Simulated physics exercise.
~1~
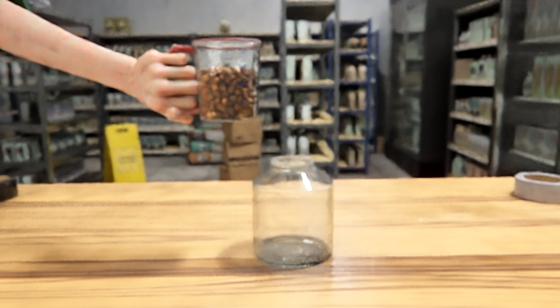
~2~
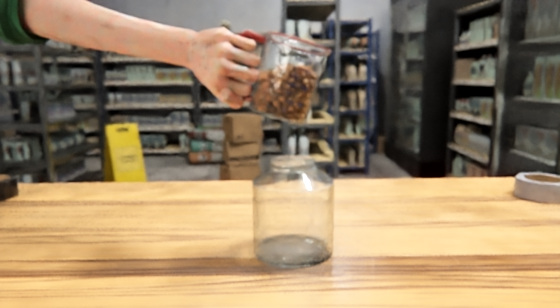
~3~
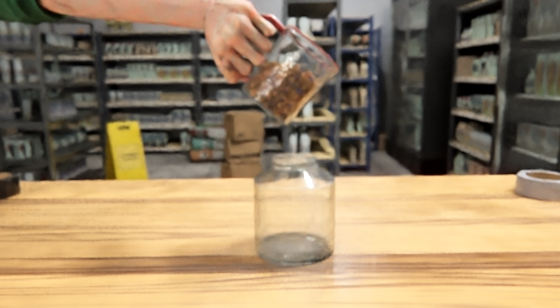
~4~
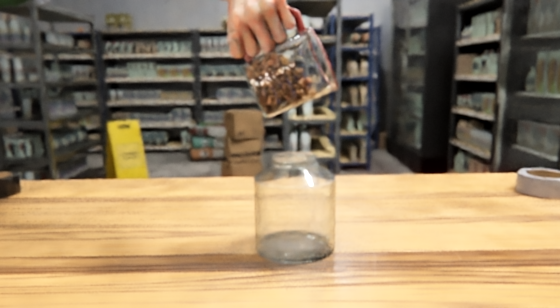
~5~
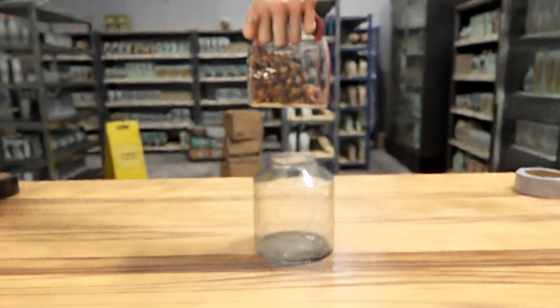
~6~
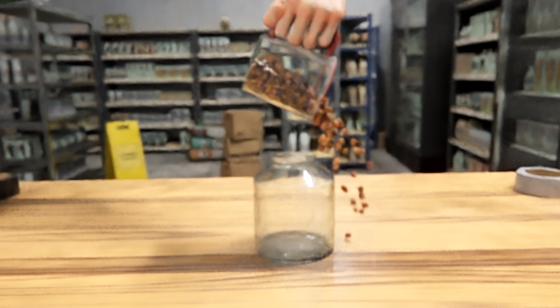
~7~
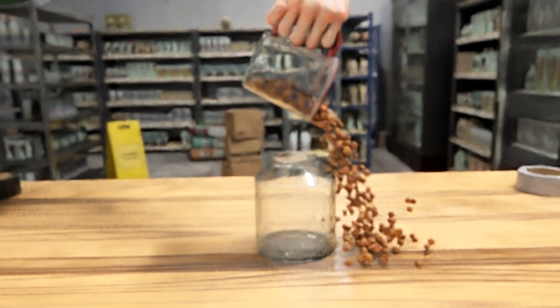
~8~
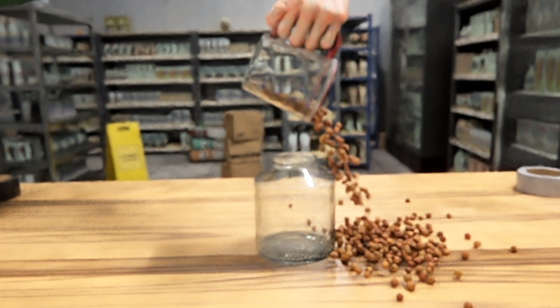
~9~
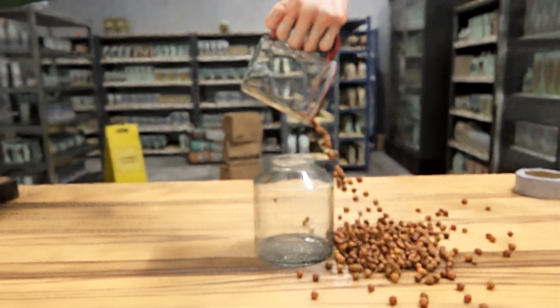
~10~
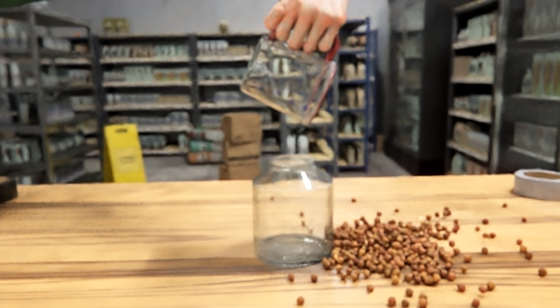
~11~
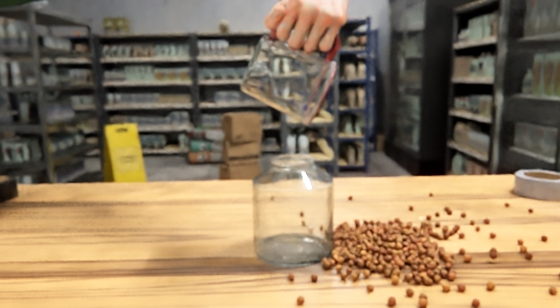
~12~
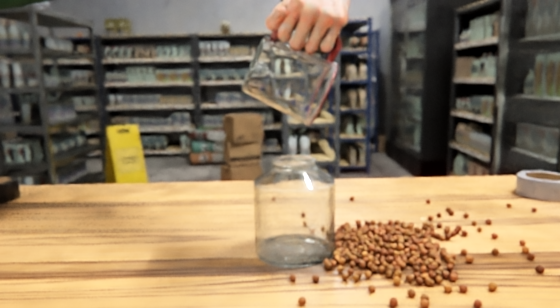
A hand carries a clear cup of brown cereal balls over an open glass jar on a wooden table and tips it steadily, but the balls pour past the jar's right side, scattering across the tabletop until the cup is empty and the jar remains empty.
